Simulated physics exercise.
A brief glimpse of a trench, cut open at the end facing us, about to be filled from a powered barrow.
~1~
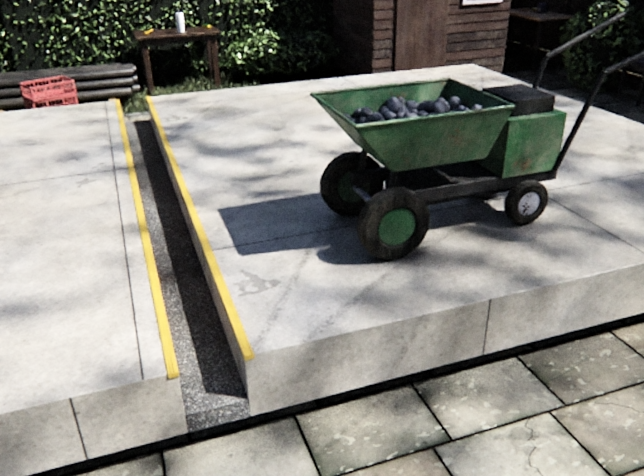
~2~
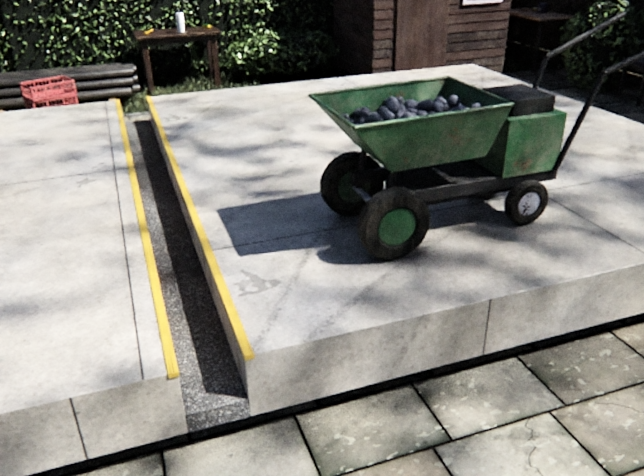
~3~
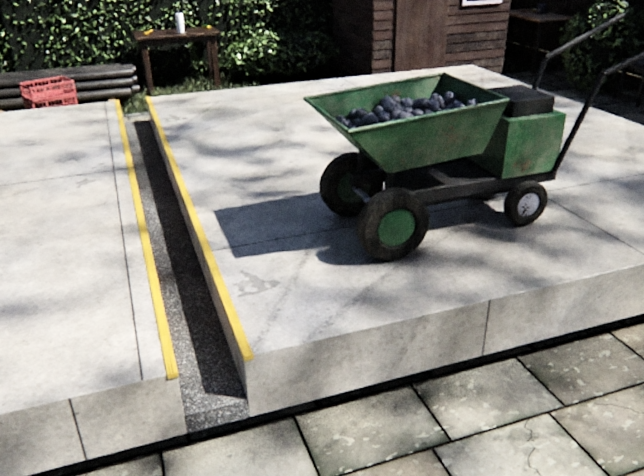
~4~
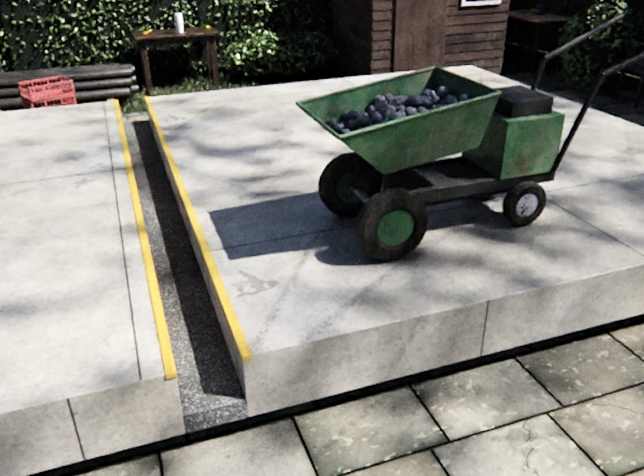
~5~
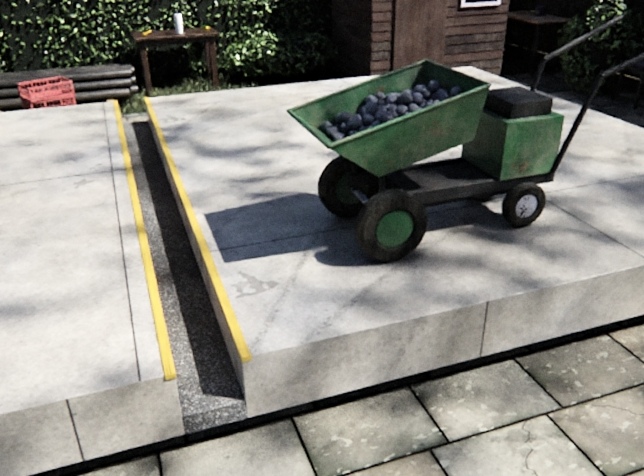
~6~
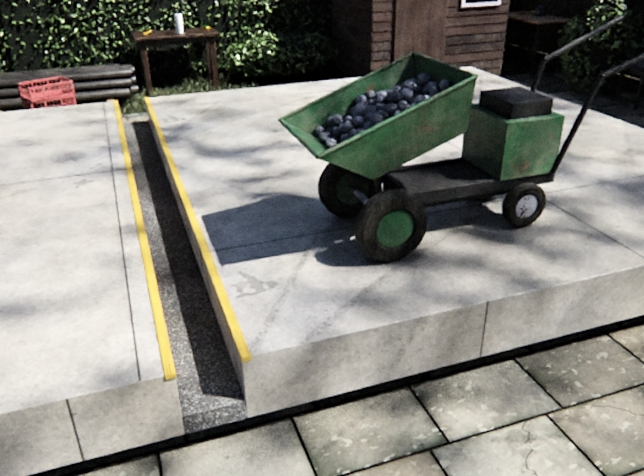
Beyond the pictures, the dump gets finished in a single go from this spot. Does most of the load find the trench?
The trench never gets most of the load.
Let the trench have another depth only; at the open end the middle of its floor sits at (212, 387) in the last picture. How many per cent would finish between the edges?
Around 30 percent.
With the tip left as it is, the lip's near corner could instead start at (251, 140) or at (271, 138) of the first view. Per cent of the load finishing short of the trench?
In order, close to 0 and 0 in a hundred.
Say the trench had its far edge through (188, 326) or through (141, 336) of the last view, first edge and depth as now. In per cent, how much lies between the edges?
The first case gives around 30 percent, and the second around 30 percent.
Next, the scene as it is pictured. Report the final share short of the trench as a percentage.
Call it some 50 percent of the pieces.
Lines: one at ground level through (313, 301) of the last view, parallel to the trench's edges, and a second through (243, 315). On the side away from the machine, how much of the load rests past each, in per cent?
Close to 80 per cent, then close to 40 per cent.
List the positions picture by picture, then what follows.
Lip of the skip at (356, 127), level; top of the load at (414, 114), round cobbles; first edge of the trench at (234, 316); far edge at (164, 330), the trench under half as wide as the skip, and about as deep as wide, in the first frame.
Lip of the skip at (354, 128), level; top of the load at (429, 106), in the second frame.
Lip of the skip at (348, 132), tipped barely; top of the load at (428, 114), in the third frame.
Lip of the skip at (339, 138), tipped a little; top of the load at (426, 102), in the fourth frame.
Lip of the skip at (329, 147), tipped a little; top of the load at (423, 109), in the fifth frame.
Lip of the skip at (318, 157), tipped clearly; top of the load at (414, 104); first edge of the trench at (231, 317); far edge at (162, 332), in the sixth frame.
Soon after the last picture, skip tipped steeply; all in the skip.
A little later, skip tipped steeply; most in the skip; a small part short of the trench; a stray few falling.
Later still, skip tipped right over; about a quarter in the skip; about half short of the trench; about a quarter in or heaped over the trench.
At rest, skip tipped right over; about a quarter in the skip; about half short of the trench; about a third in or heaped over the trench; none beyond it.
